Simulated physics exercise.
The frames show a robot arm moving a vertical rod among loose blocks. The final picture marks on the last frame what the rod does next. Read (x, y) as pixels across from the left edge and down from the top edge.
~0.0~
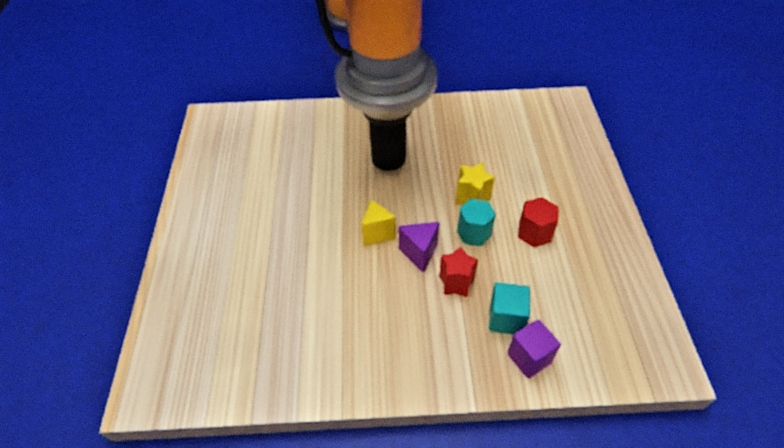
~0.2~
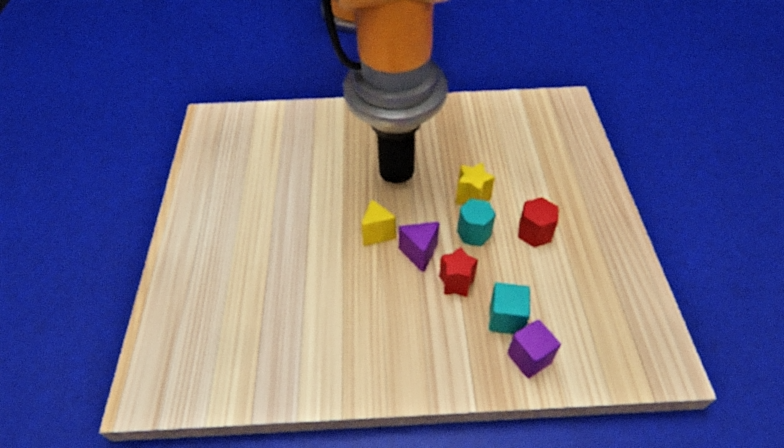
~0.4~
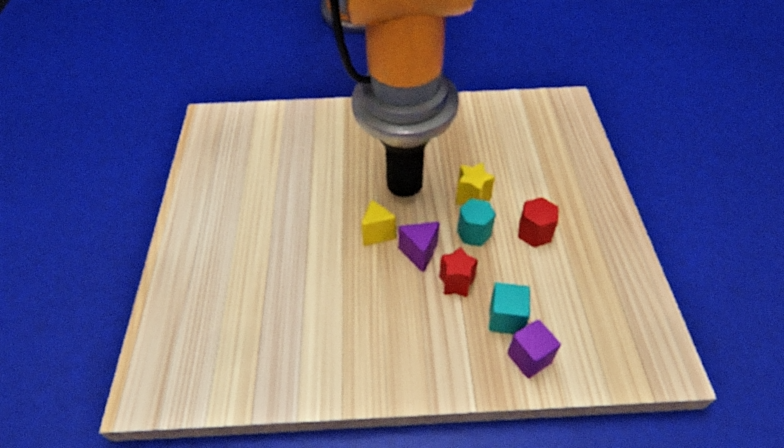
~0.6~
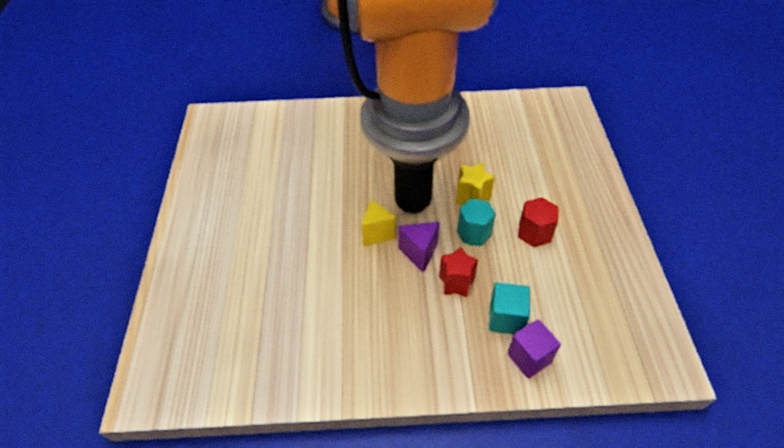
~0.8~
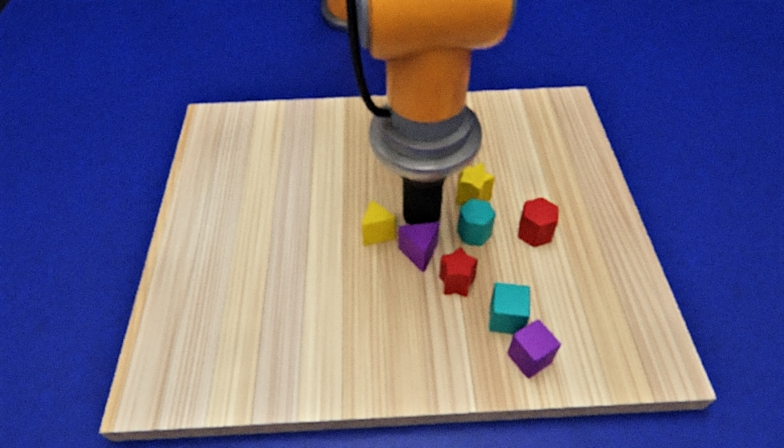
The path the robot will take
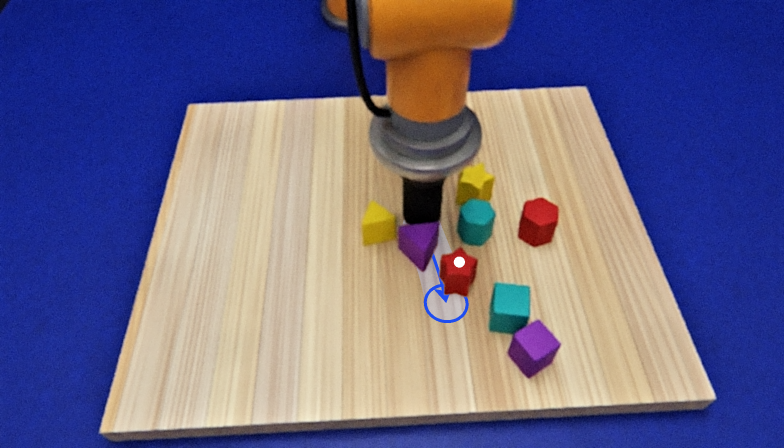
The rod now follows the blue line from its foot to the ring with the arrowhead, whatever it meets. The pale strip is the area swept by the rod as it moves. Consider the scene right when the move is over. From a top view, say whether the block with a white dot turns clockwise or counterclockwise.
The block with a white dot rotates counterclockwise.
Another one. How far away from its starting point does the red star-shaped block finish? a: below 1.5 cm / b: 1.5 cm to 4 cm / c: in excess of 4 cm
c
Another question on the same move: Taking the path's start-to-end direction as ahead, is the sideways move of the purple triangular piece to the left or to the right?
Slides right.
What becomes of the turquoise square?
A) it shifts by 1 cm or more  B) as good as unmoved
A - it shifts by 1 cm or more.
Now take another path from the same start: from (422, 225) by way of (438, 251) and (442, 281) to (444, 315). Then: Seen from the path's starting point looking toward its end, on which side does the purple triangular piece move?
Seen from start to end, it moves right.
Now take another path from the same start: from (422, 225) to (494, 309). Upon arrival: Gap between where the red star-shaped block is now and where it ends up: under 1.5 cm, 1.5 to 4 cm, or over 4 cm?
Over 4 cm.
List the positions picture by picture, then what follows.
The first picture shows rod's lower end at (389, 158); yellow triangular piece at (376, 213); purple triangular piece at (421, 232); red star-shaped block at (459, 262); turquoise square at (512, 298).
The second picture shows rod at (397, 171); blocks still.
The third picture shows rod at (405, 184); blocks still.
The fourth picture shows rod at (413, 199); blocks still.
The fifth picture shows rod at (422, 215); yellow triangular piece at (376, 213); purple triangular piece at (421, 232); red star-shaped block at (459, 262); turquoise square at (512, 298).
Drawn move, from (422, 225) via (430, 249) and (439, 275), ending at (446, 303); the dot is on the red star-shaped block.
The first path, step by step. Halfway along, rod at (436, 252); purple triangular piece at (420, 265), turned 40° clockwise; red star-shaped block at (461, 268), turned 30° anticlockwise.
At the end, rod at (447, 293); yellow triangular piece still; purple triangular piece at (415, 292), turned 85° clockwise; red star-shaped block at (485, 303), turned 75° anticlockwise; turquoise square at (524, 302).
